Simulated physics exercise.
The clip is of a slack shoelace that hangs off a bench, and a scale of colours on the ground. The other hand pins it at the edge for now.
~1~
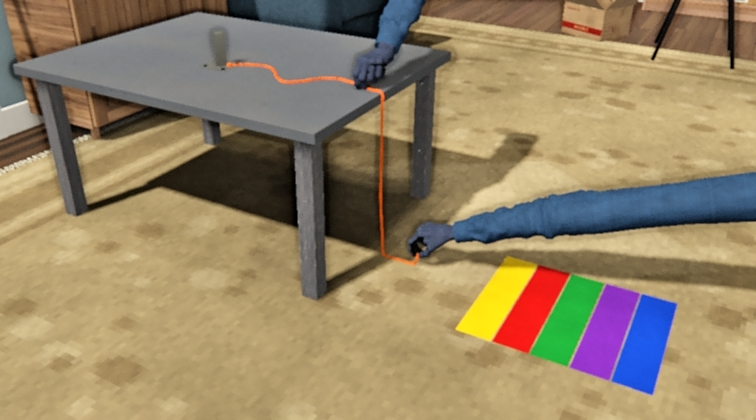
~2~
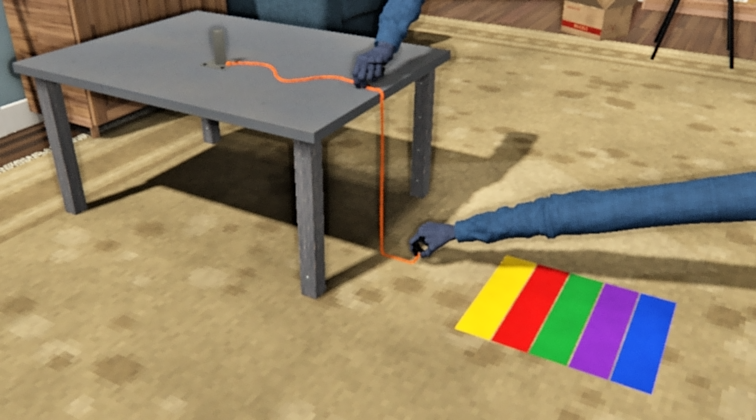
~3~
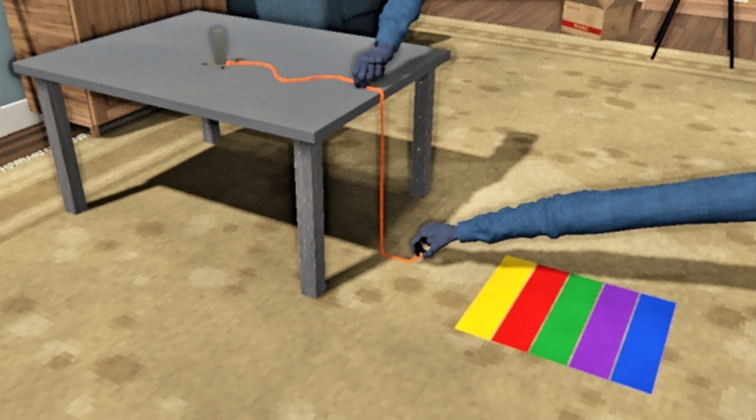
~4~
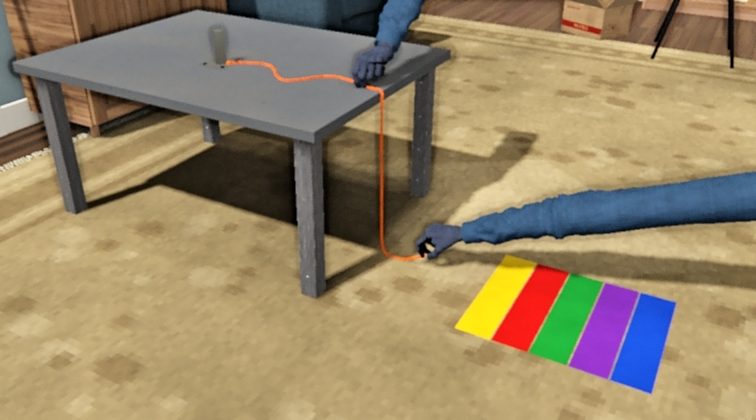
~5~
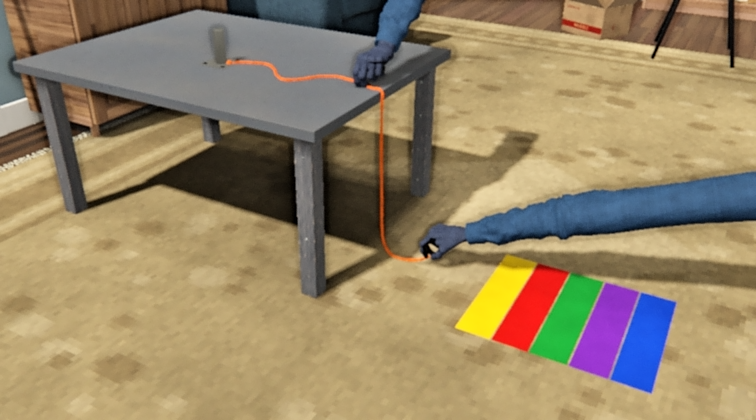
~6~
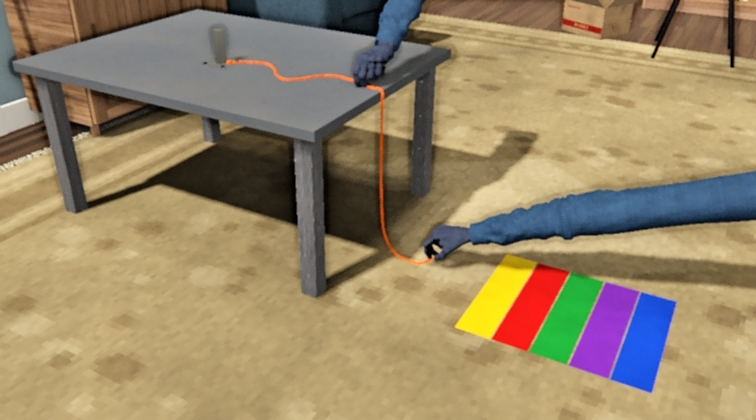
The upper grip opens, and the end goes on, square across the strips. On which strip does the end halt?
It gets as far as the green strip.
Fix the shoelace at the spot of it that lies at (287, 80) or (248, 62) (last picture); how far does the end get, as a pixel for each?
Try by try, around (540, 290) and (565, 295).
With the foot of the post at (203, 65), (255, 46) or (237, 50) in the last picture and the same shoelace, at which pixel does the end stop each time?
The places are (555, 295), (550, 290) and (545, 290).
Soon after, end near (513, 281); over yellow.
Then, end near (549, 291); over red.
At full stretch, end near (571, 298); over green. The green one.
